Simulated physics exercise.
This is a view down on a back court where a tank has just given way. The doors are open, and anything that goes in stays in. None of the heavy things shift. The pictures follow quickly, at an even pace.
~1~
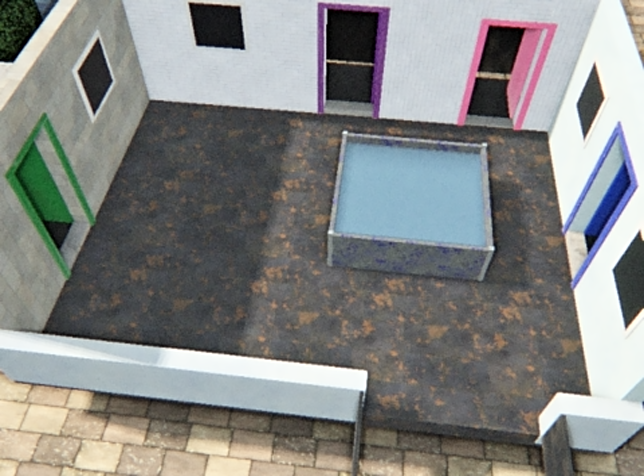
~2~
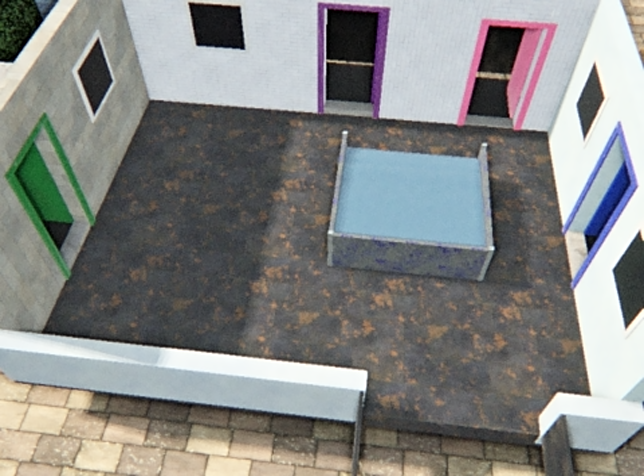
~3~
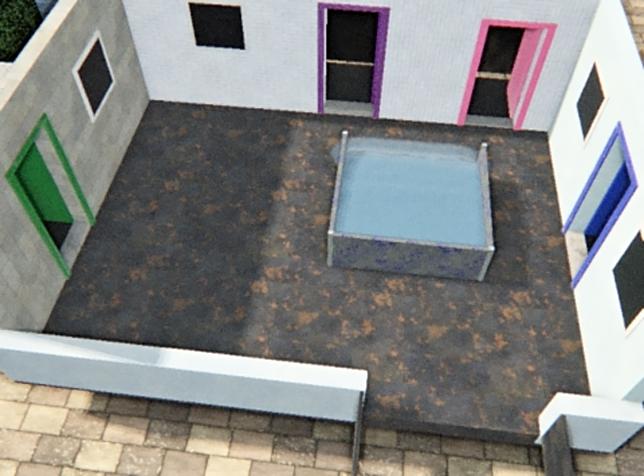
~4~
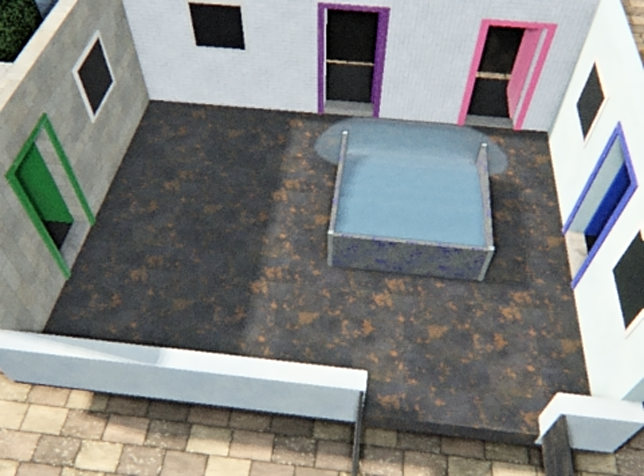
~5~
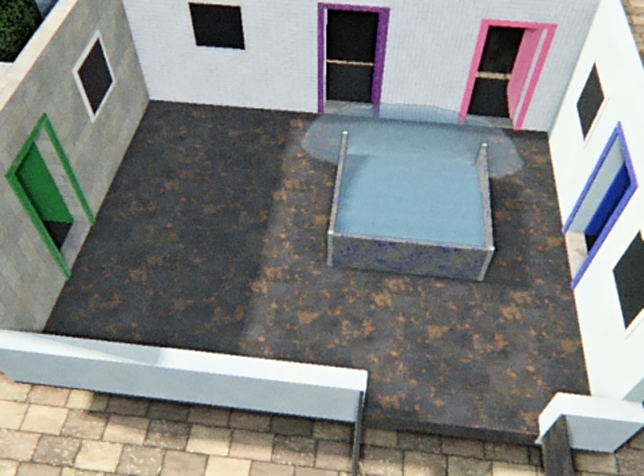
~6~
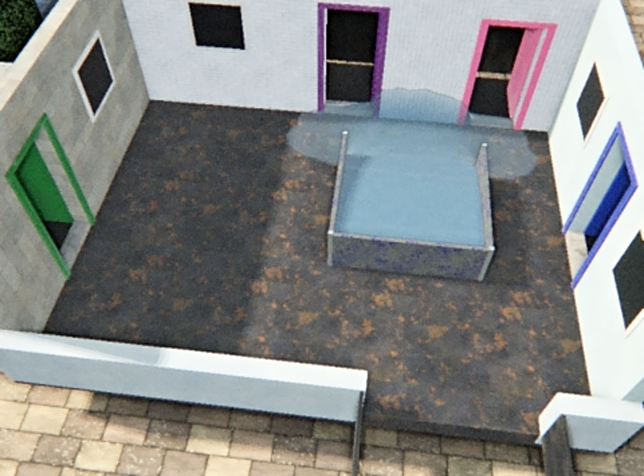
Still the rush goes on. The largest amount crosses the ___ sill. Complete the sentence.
The largest amount crosses the pink sill.
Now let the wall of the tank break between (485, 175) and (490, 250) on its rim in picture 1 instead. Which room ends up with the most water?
I'd go with the door marked blue.
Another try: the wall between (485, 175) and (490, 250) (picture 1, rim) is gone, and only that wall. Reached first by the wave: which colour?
First comes the door marked blue.
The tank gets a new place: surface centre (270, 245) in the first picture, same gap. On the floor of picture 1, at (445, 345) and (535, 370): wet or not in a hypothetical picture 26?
Well, the first point ends up unwetted, and the second one ends up unwetted.
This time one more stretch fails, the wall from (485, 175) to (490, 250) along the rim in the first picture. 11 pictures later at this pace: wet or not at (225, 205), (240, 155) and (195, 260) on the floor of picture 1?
Going through them in turn, I'd say spared, spared and spared.
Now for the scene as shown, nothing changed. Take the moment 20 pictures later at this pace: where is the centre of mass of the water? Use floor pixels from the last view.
Around pixel (367, 174).
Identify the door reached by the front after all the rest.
I'd point to the green door.
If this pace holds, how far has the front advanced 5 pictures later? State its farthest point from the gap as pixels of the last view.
Around (224, 111).
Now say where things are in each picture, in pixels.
The first frame shows the tank at (412, 191) is whole and still.
In the second frame, the front is at a hidden place, out from the gap on the tank's far side.
In the third frame, water pours out on the tank's far side and has run to a hidden place.
In the fourth frame, the front is at (495, 149), out from the gap on the tank's far side.
In the fifth frame, water pours out on the tank's far side and has run to (328, 115).
In the sixth frame, the front is at (513, 124), out from the gap on the tank's far side.
A moment on, water covers 15 % of the floor; pink door some in, blue door not reached, purple door some in, green door not reached.
Next, water covers 25 % of the floor; pink door a lot in, blue door not reached, purple door a lot in, green door not reached.
Then, water covers 50 % of the floor; pink door a lot in, blue door wet at the sill, nothing in, purple door a lot in, green door wet at the sill, nothing in.
Later, water covers 75 % of the floor; pink door a lot in, blue door wet at the sill, nothing in, purple door a lot in, green door wet at the sill, nothing in.
In the end, water covers 95 % of the floor; pink door a lot in, blue door wet at the sill, nothing in, purple door a lot in, green door wet at the sill, nothing in; the pink door has let in the most.
